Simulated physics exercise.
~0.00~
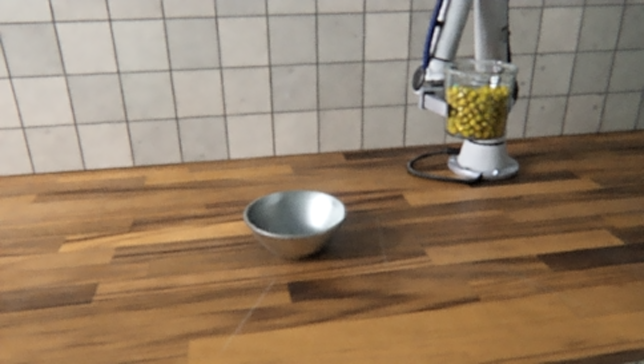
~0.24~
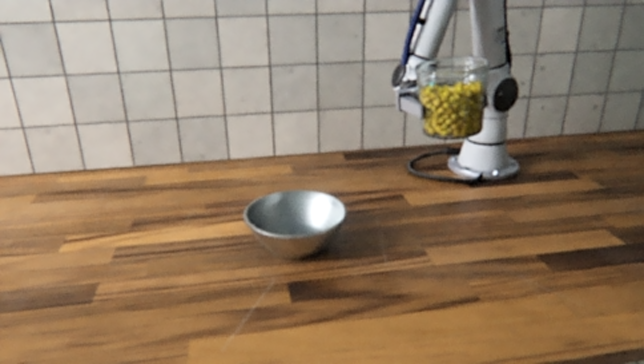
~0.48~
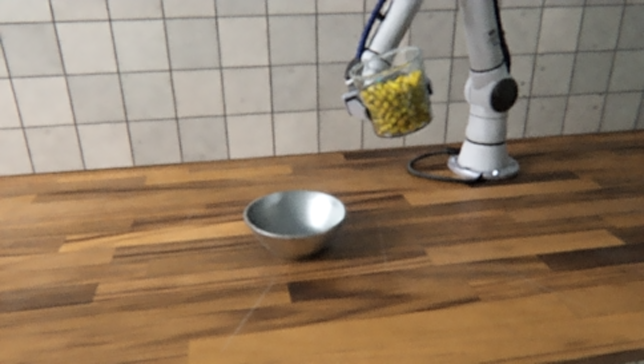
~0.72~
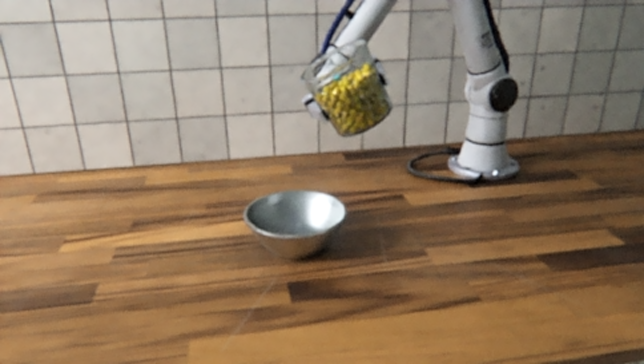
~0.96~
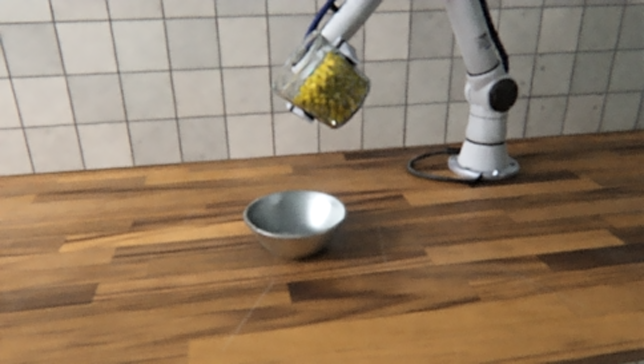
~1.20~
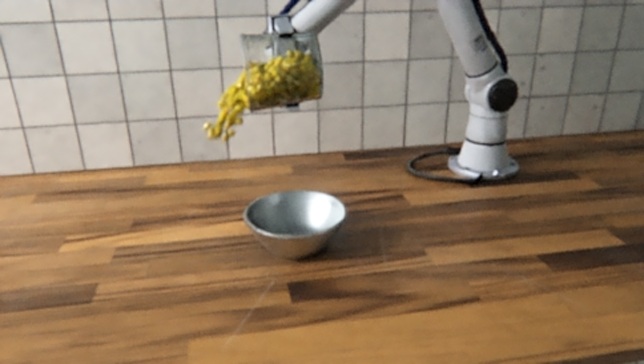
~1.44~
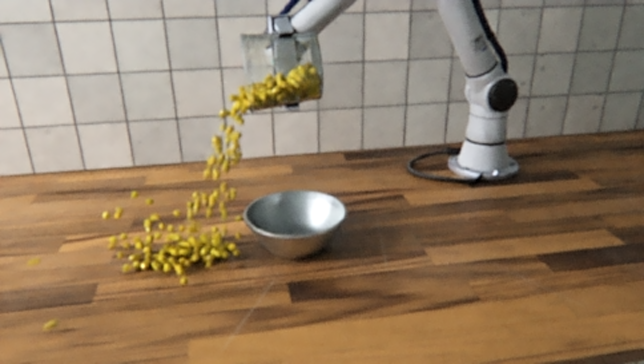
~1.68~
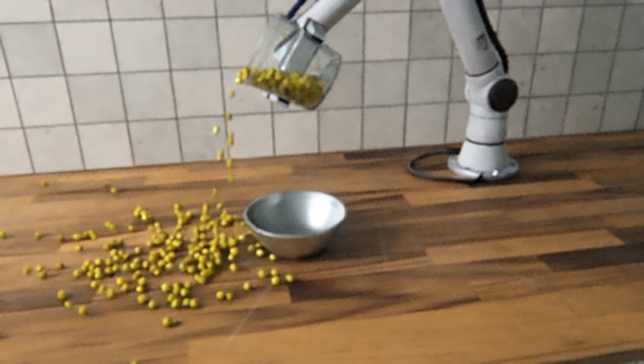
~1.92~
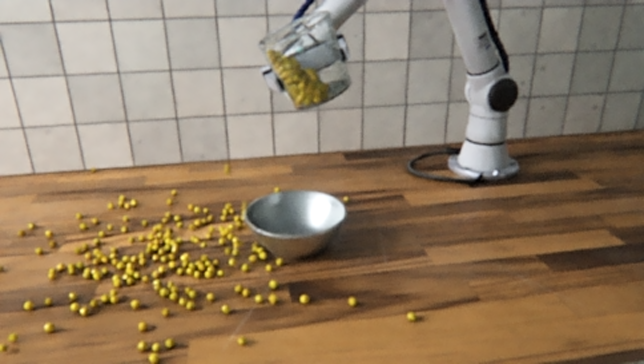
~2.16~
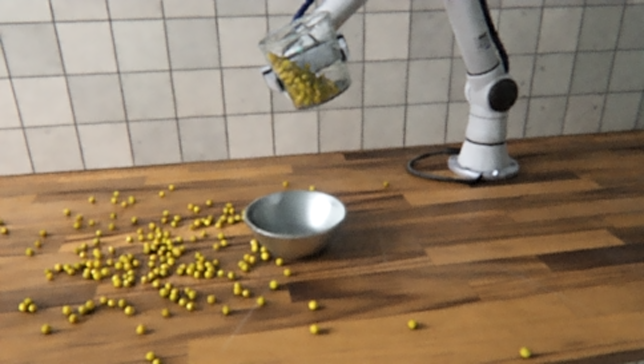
A white robot arm holds a clear beaker full of yellow-green beads at the right of a wooden counter, seen from the front and slightly above, with pale tiles behind. A silvery metal bowl sits near the middle. The arm carries the beaker left, tilting it gradually, until it lies on its side above and slightly left of the bowl. Beads pour past the bowl's left side, bouncing and scattering across the wood. The arm then tips the beaker partly back up, ending the stream. It stays raised, still holding many beads, while the rest lie strewn around the bowl, mostly to its left.
